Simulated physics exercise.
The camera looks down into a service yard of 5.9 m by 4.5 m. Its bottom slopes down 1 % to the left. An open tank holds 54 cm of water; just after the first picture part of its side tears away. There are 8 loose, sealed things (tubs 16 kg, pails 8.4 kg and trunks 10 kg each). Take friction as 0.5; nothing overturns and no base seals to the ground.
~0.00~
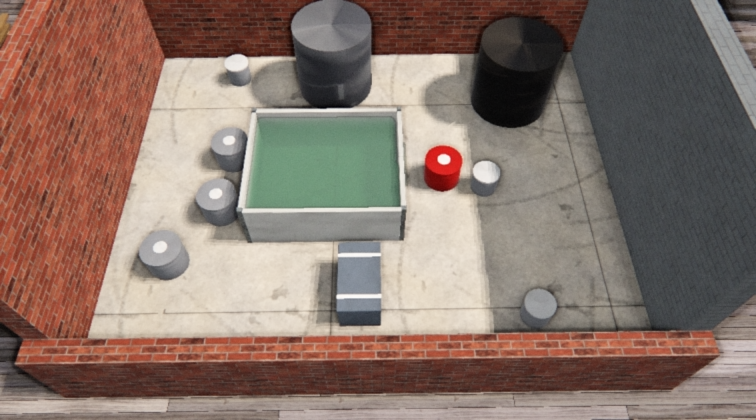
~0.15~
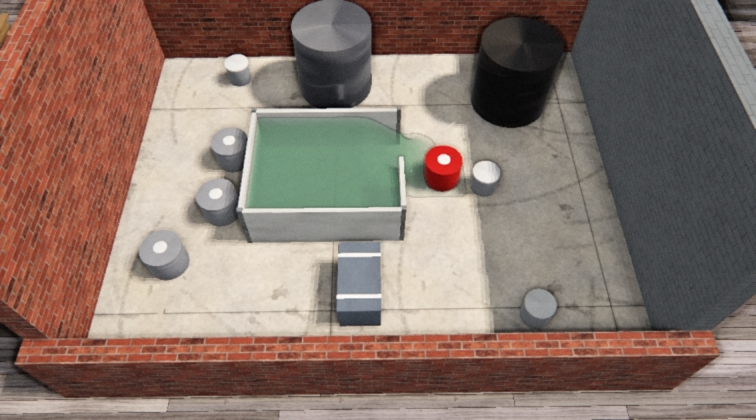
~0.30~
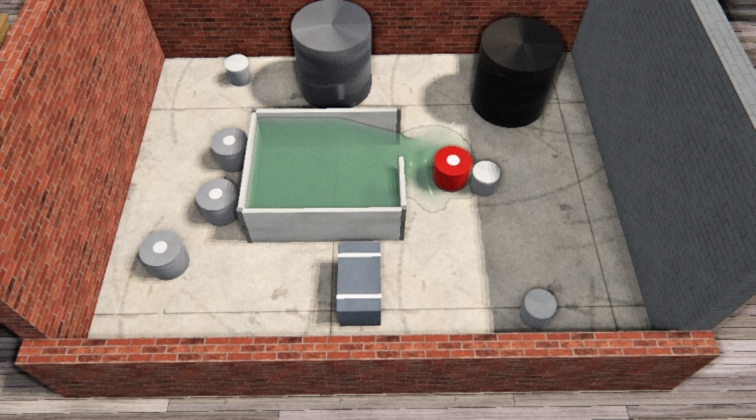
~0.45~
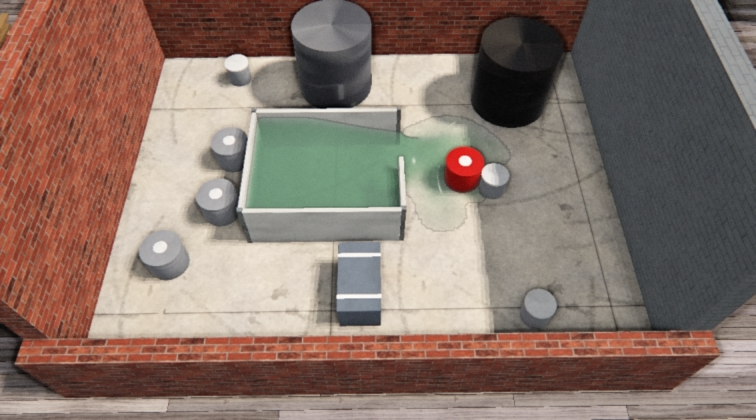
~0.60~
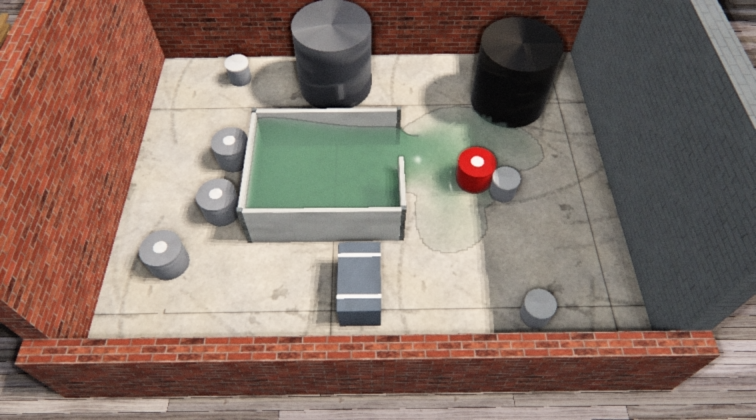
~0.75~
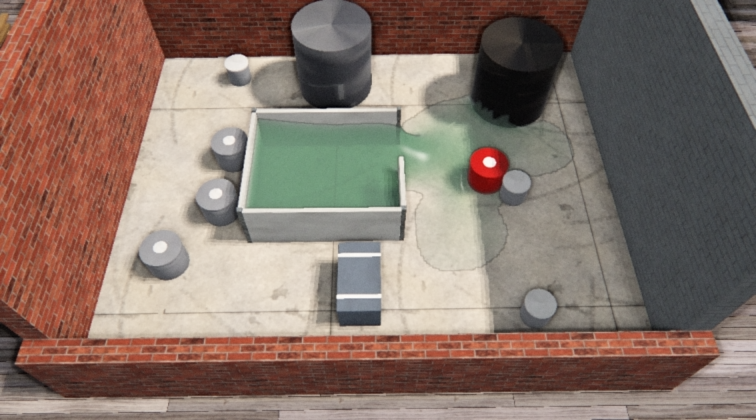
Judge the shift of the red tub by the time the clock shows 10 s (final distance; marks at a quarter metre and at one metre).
Red tub travels far.
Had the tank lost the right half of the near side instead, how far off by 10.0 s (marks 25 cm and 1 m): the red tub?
In that case the red tub stays put.
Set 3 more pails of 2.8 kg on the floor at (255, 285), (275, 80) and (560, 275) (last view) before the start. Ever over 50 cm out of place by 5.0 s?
In turn: Under, under, past it.
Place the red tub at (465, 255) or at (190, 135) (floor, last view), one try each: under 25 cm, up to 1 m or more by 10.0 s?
In turn: It stays put; it stays put.
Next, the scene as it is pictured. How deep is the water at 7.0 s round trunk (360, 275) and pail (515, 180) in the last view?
Roughly 3 and 7 cm.
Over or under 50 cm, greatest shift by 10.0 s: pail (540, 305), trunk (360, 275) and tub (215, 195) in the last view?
In that order: More, more, short of it.
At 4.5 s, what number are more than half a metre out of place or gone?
By then 3.
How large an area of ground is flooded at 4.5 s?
Some 16 m2.
After 2.0 s the red tub is near (603, 172), 1.8 m from its start, afloat; 1 afloat.
After 4.5 s the red tub is near (513, 294), 1.9 m from its start, aground; 1 afloat.
After 7.0 s the red tub is near (483, 288), 1.7 m from its start, aground; 0 afloat.
After 10.0 s the red tub is near (483, 288), 1.7 m from its start, aground; 0 afloat.
